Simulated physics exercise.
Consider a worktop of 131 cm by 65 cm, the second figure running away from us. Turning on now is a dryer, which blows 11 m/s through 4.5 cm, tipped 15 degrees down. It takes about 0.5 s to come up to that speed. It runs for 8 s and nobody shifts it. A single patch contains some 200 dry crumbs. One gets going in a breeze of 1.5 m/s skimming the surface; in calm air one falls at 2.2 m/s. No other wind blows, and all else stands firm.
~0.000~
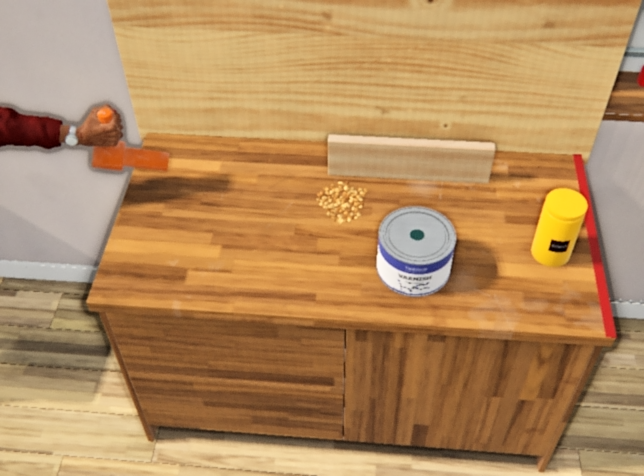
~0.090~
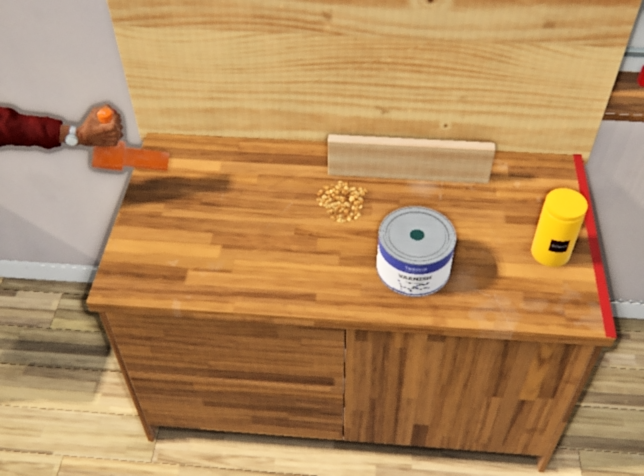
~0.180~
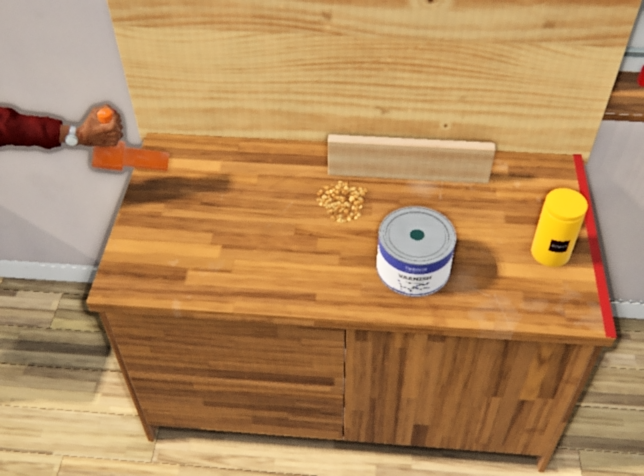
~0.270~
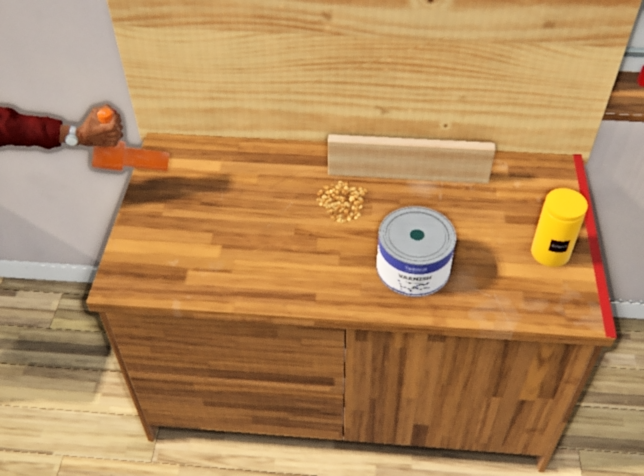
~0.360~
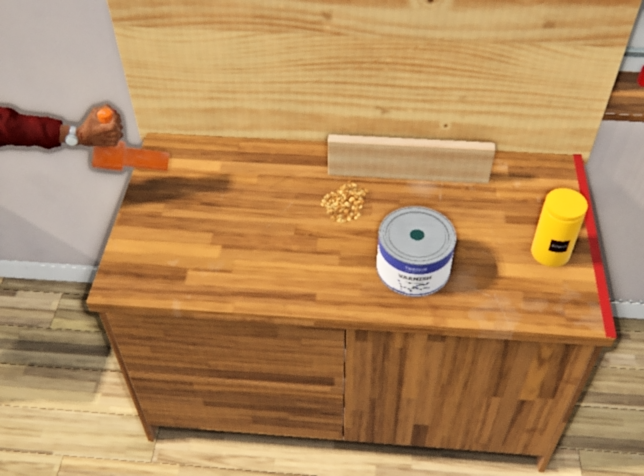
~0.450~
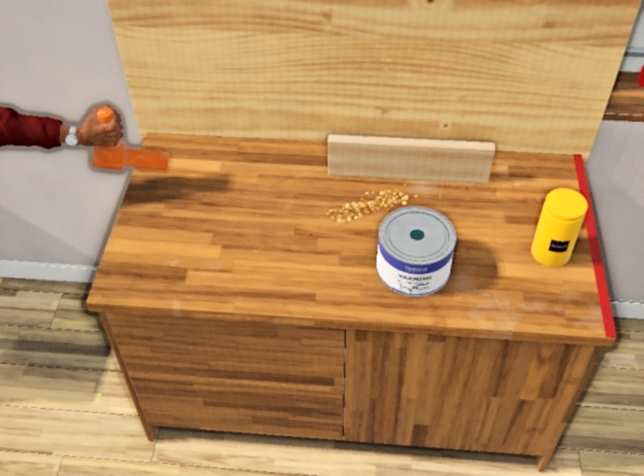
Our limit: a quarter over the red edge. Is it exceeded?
Watch it - the losses over that edge are going to exceed one in four.
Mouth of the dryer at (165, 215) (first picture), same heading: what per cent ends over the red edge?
Outcome: Some 90 in a hundred.
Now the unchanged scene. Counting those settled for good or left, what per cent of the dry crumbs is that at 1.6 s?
70 %.
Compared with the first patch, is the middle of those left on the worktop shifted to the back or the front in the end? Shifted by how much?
Shift: Towards the near end, some 15 cm.
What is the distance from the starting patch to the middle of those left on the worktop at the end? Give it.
The middle is roughly 50 cm from where it started.
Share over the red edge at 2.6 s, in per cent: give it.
About 70 %.
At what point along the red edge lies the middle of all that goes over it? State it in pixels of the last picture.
Around (596, 231).
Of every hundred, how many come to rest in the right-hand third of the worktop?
It comes out near 30 in a hundred.
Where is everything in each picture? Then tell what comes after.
The middle of the dry crumbs is near (343, 201), none has stirred yet and the mouth of the dryer is at (168, 162), in the first picture.
The middle of the dry crumbs is near (344, 200), none has stirred yet and the red edge is centred on (597, 237), in the second picture.
The middle of the dry crumbs is near (344, 200), none has stirred yet, the top of a board is at (411, 142) and the top of a large tin is at (417, 234), in the third picture.
The middle of the dry crumbs is near (344, 200) and none has stirred yet, in the fourth picture.
The middle of the dry crumbs is near (345, 200), the farthest in sight from the dryer is at (367, 191) and about 15 % have left their places, in the fifth picture.
The middle of the dry crumbs is near (371, 206), the farthest in sight from the dryer is at (416, 197) and about 75 % have left their places, in the sixth picture.
After 1.6 s, 66 % are over the red edge; the middle of those still in play is near (530, 245); 72 % have settled or left.
After 2.6 s, 68 % are over the red edge; the middle of those still in play is near (530, 247); 78 % have settled or left.
After 4.4 s, 68 % are over the red edge; the middle of those still in play is near (530, 247); 82 % have settled or left.
After 8.0 s, at the end, 70 % are over the red edge; the middle of those still in play is near (530, 247).
